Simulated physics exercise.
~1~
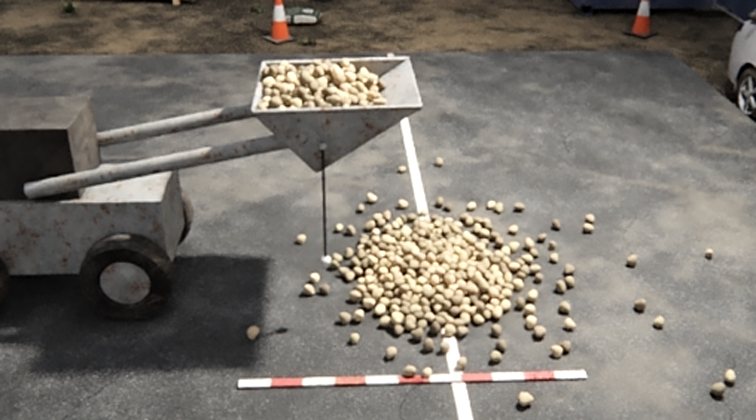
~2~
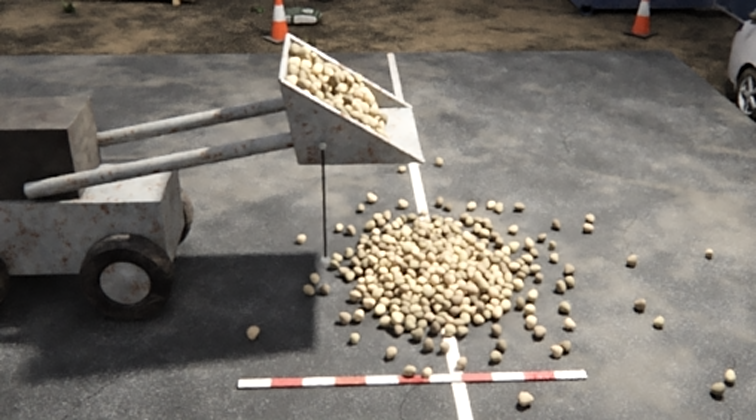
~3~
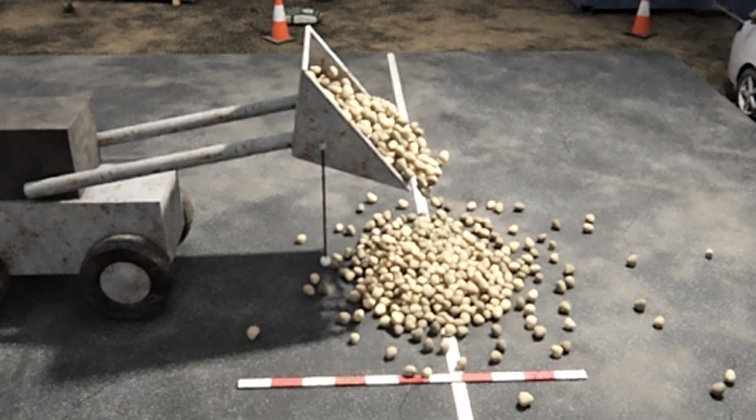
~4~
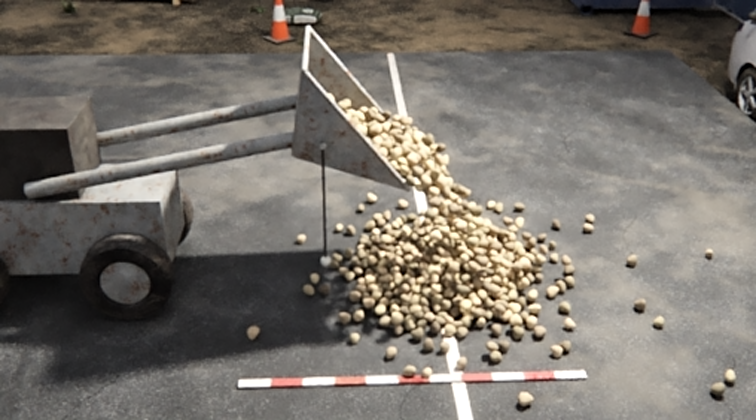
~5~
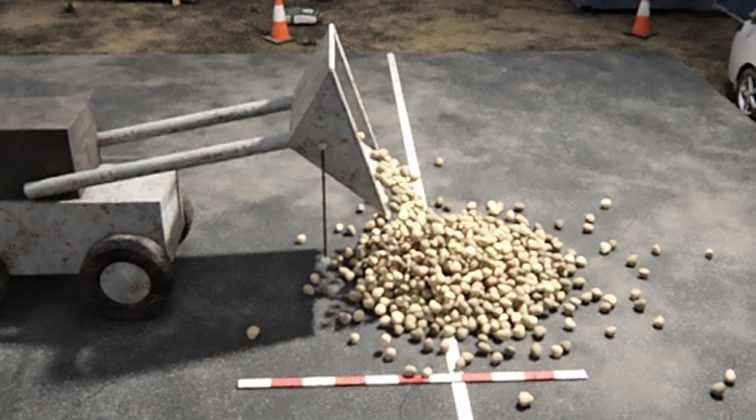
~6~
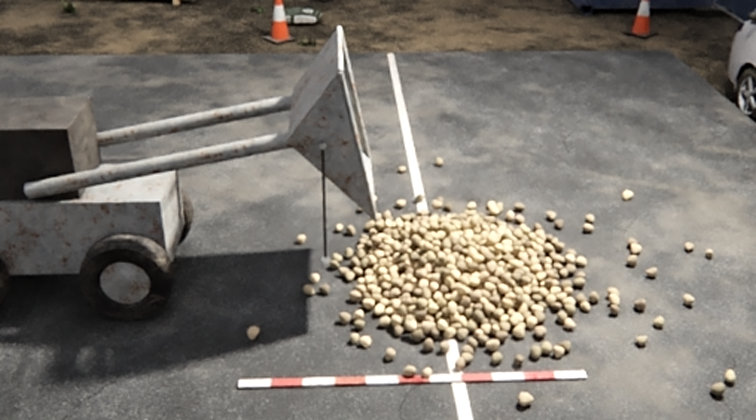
To begin with, a rusty pale loader on the left holds a steel bucket full of round, tan stones above a loose pile of the same stones, which lies across a white line painted on dark pavement. The bucket then tips toward the right, and its load slides to the lower edge. Stones begin to spill over the lip and pour onto the pile below. As the bucket tilts more steeply, the last of them tumble out, and a few scatter off to the right. Finally, the bucket hangs steeply tipped and empty beside a broader heap, most of it past the line.
